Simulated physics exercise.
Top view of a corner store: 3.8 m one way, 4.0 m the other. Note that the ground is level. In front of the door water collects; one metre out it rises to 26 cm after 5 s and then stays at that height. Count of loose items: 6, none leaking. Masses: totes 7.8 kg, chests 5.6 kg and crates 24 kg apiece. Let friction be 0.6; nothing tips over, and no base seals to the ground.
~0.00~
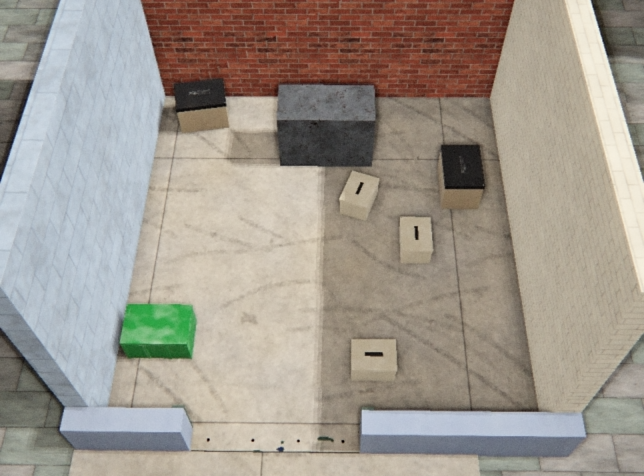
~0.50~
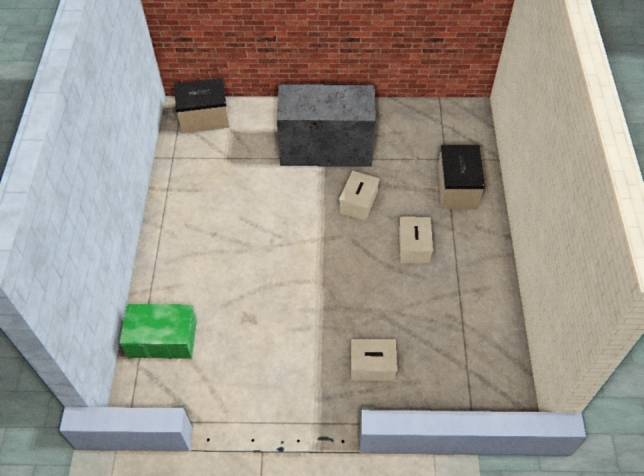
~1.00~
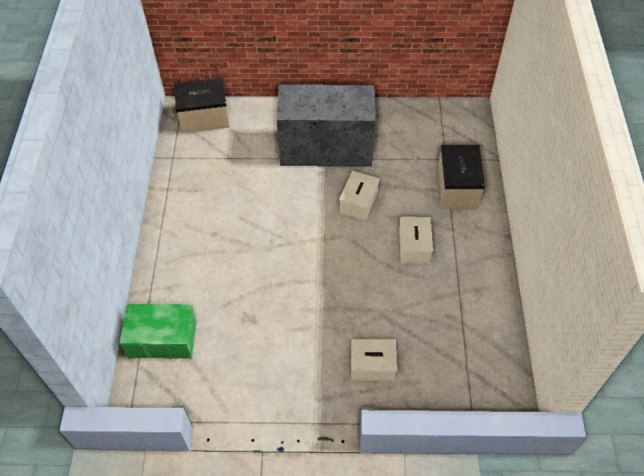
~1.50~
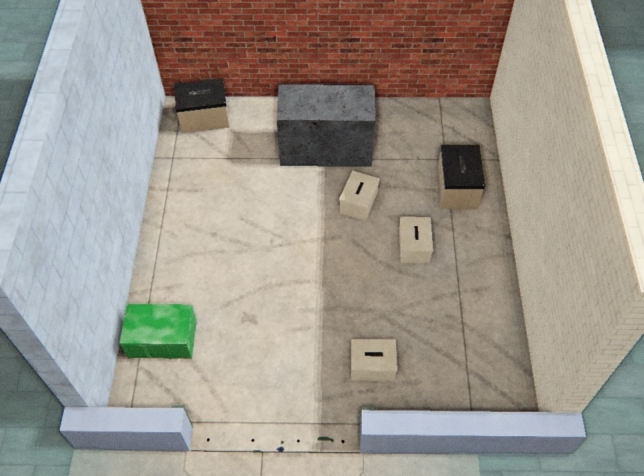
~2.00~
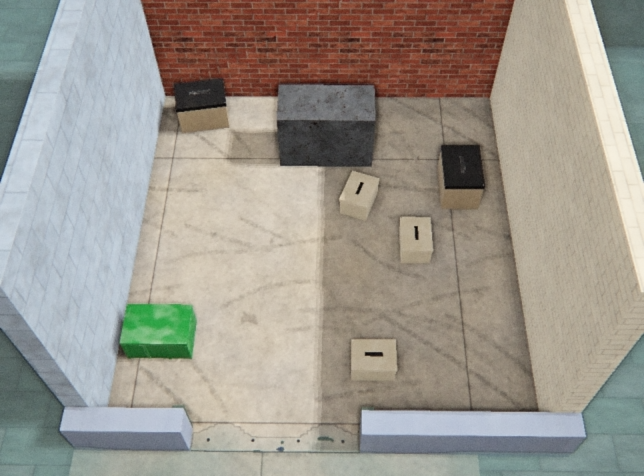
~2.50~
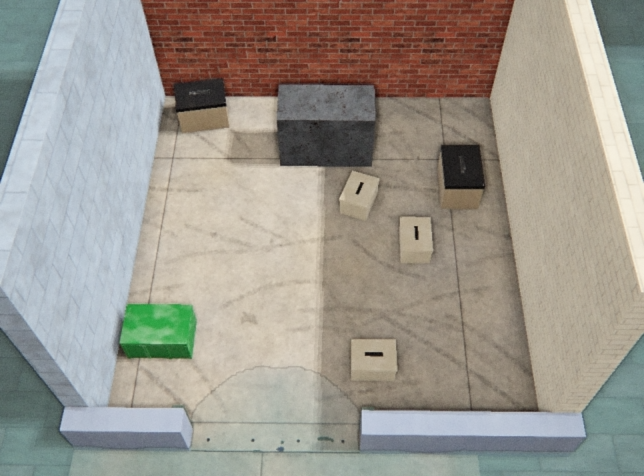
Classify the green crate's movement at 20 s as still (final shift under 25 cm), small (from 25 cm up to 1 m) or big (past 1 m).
Small.
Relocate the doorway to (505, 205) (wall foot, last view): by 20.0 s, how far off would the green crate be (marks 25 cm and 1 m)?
Under that change the green crate is pushed well away.
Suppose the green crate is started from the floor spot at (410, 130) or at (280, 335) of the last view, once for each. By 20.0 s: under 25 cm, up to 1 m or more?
The first start leaves it well away, the second leaves it well away.
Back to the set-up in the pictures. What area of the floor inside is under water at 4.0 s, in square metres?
Roughly 4.5 m2 of it is wet.
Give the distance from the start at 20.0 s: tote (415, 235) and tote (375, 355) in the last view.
In that order: 60 cm, 150 cm.
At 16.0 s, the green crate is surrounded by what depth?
Depth: About 22 cm.
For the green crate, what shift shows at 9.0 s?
0 cm, give or take.
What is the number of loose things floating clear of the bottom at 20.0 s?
Total: 6.
After 4.0 s the green crate is near (156, 324), 0.0 m from its start, aground; 0 afloat.
After 9.0 s the green crate is near (156, 324), 0.0 m from its start, aground; 4 afloat.
After 16.0 s the green crate is near (173, 192), 1.4 m from its start, afloat; 6 afloat.
After 20.0 s the green crate is near (201, 286), 0.5 m from its start, afloat; 6 afloat.
